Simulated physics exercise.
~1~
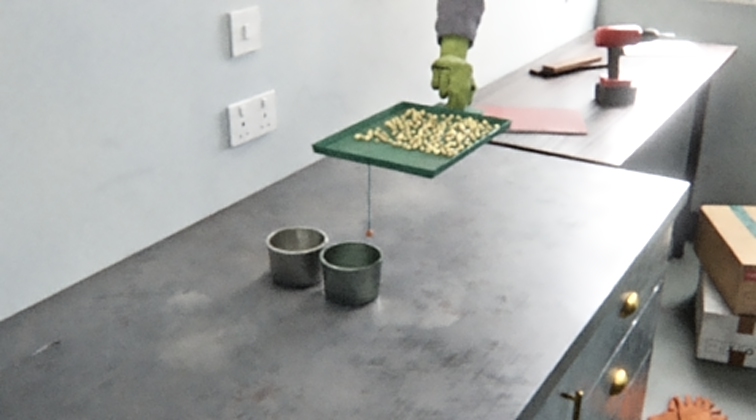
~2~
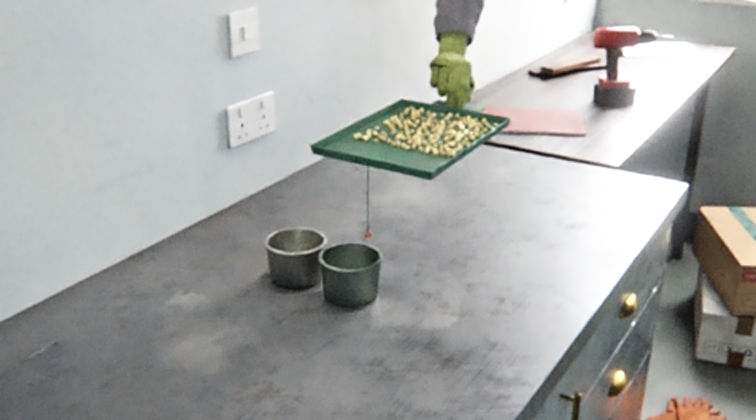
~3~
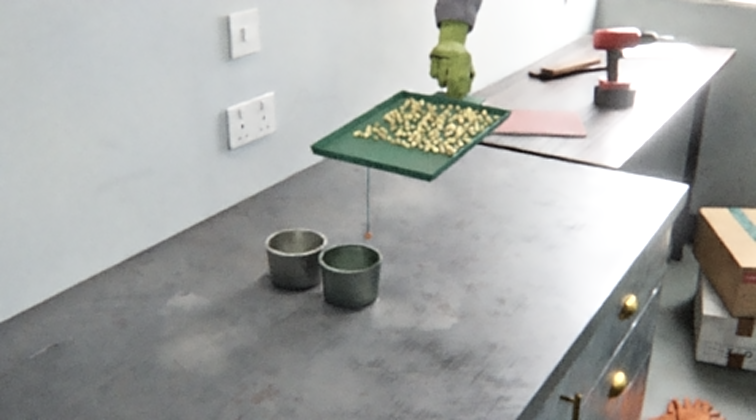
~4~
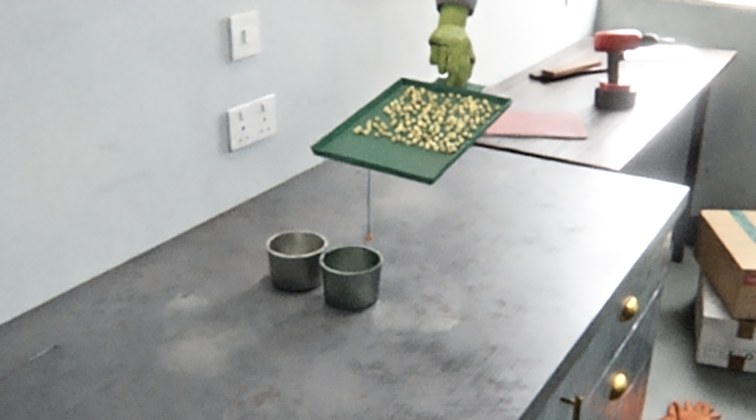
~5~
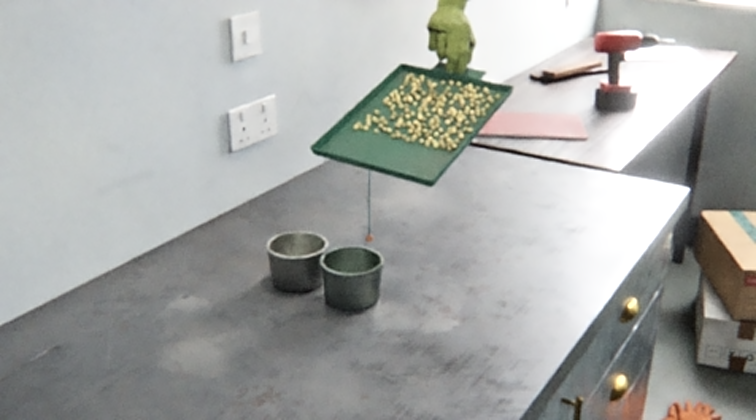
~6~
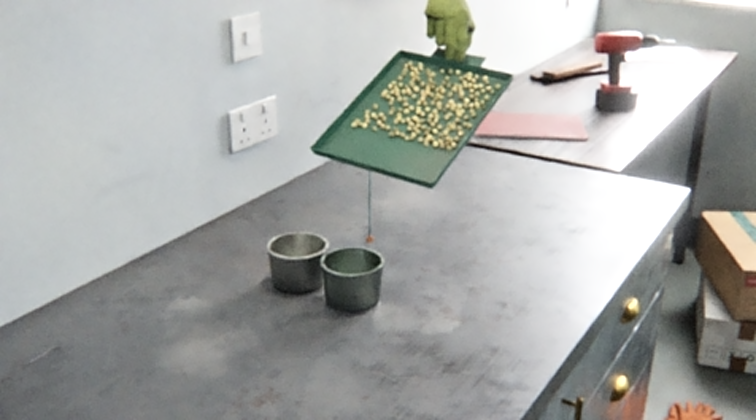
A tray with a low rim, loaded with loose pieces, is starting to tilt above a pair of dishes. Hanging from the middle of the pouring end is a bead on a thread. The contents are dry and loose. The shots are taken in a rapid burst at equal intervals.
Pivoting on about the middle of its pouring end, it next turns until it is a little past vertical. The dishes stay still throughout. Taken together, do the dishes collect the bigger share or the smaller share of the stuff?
The smaller share.
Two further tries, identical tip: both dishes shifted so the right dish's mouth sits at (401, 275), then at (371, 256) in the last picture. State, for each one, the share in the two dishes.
Trial 1 near 80 percent, trial 2 near 30 percent.
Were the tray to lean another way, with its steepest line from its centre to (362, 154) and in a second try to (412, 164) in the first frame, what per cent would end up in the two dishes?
60 and 0 per cent, in that order.
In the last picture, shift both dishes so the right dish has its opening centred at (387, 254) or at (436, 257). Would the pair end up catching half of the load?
Placing 1: A minority of it. Placing 2: A minority of it.
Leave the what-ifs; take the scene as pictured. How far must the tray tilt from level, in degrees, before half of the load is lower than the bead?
At roughly 85°.
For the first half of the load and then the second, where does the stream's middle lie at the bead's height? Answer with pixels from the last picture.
Close to (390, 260), then close to (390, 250).
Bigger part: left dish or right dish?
It turns out to be the right-positioned one.
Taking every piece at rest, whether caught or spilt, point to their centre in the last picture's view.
Somewhere close to (382, 310) in the last picture.
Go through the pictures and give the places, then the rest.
The first picture shows corners of the pouring end at (314, 144) and (432, 169), level; middle of the load at (434, 131), soya beans; left dish at (280, 265); right dish at (335, 282); bead on its thread at (369, 233).
The second picture shows corners of the pouring end at (313, 145) and (431, 171), level; middle of the load at (433, 130).
The third picture shows corners of the pouring end at (312, 146) and (431, 173), tipped barely, lowest at the right corner; middle of the load at (433, 125).
The fourth picture shows corners of the pouring end at (313, 147) and (431, 177), tipped a little, lowest at the right corner; middle of the load at (434, 118).
The fifth picture shows corners of the pouring end at (313, 147) and (431, 179), tipped clearly, lowest at the right corner; middle of the load at (434, 110).
The sixth picture shows corners of the pouring end at (313, 147) and (432, 182), tipped clearly, lowest at the right corner; middle of the load at (433, 103); left dish at (280, 271); right dish at (336, 288).
Soon after the last picture, tray tipped steeply; about half on the tray; a stray few in the right dish; a stray few outside both; about a third in the air.
A little later, tray tipped past a quarter turn; about a quarter on the tray; about a quarter in the right dish; about half outside both; a small part in the air.
Later still, tray tipped past a quarter turn; about a third in the right dish; about two thirds outside both.
At rest, tray tipped past a quarter turn; about a third in the right dish; none in the left dish; about two thirds outside both.
